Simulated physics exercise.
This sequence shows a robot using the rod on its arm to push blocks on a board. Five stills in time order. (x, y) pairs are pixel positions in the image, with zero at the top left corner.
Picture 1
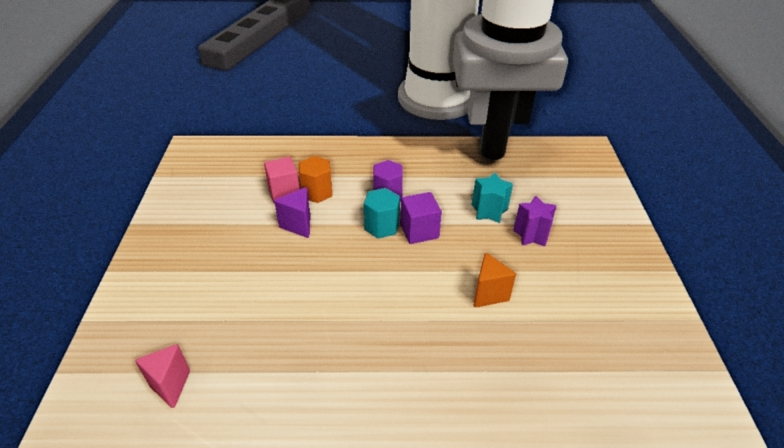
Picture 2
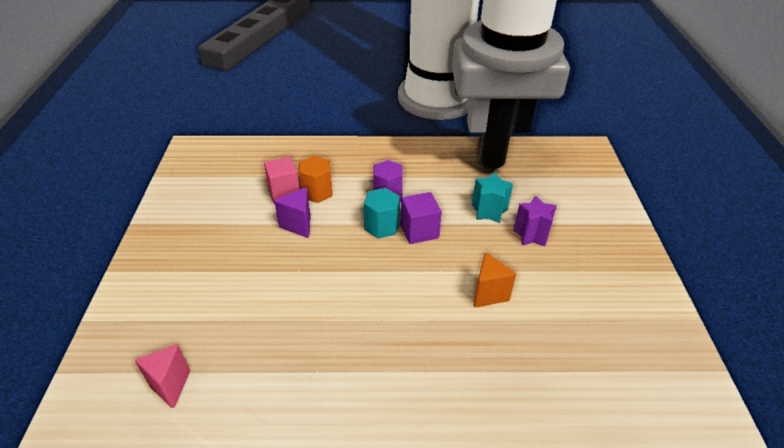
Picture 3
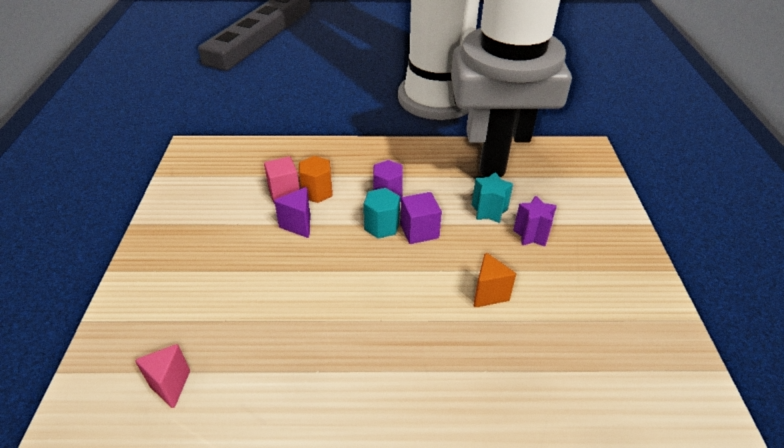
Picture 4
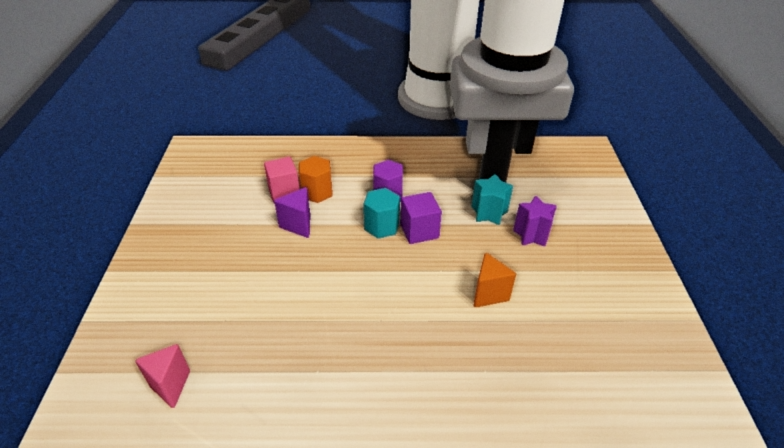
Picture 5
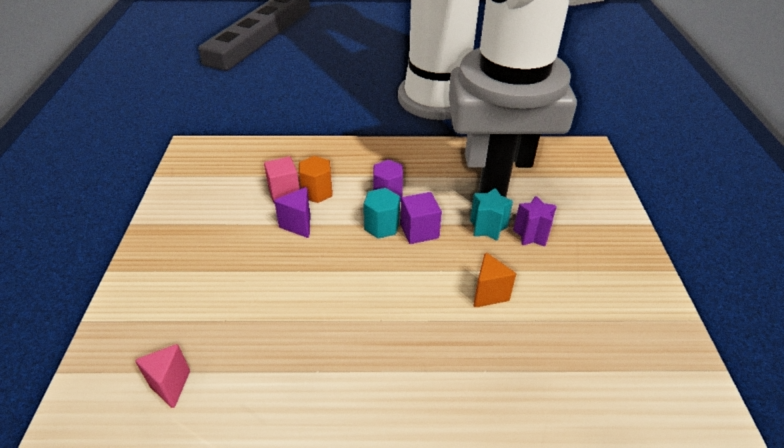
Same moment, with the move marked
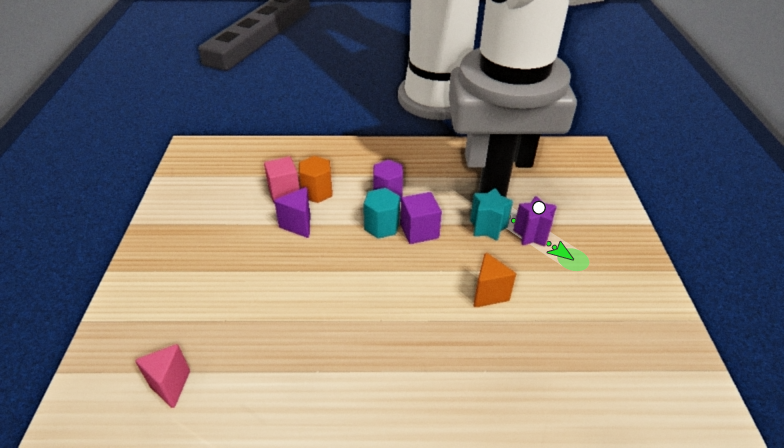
On a wooden board, a robot's rod moves forward and nudges the turquoise star block slightly.
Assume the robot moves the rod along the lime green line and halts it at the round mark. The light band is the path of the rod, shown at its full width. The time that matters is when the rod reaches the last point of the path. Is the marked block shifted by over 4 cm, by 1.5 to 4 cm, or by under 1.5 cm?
It ends farther than 4 cm from its spot.
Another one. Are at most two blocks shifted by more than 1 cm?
Yes - that is the case.
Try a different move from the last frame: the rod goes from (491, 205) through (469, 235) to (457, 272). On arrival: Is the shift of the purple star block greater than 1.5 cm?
I'd say no.
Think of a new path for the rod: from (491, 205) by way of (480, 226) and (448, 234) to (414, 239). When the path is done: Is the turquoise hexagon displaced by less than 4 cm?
It seems so.
The line goes from (491, 205) directly to (573, 259); the dot is on the purple star block.
The first path, step by step. One third of the way, rod (519, 214); turquoise star block (501, 209), turned 60° clockwise; purple star block (544, 211).
Two thirds of the way, rod (546, 232); turquoise star block (502, 210), turned 70° clockwise; purple star block (574, 230).
At the end, rod (576, 251); purple four-sided block unmoved; turquoise star block (502, 210), turned 70° clockwise; purple star block (606, 251).
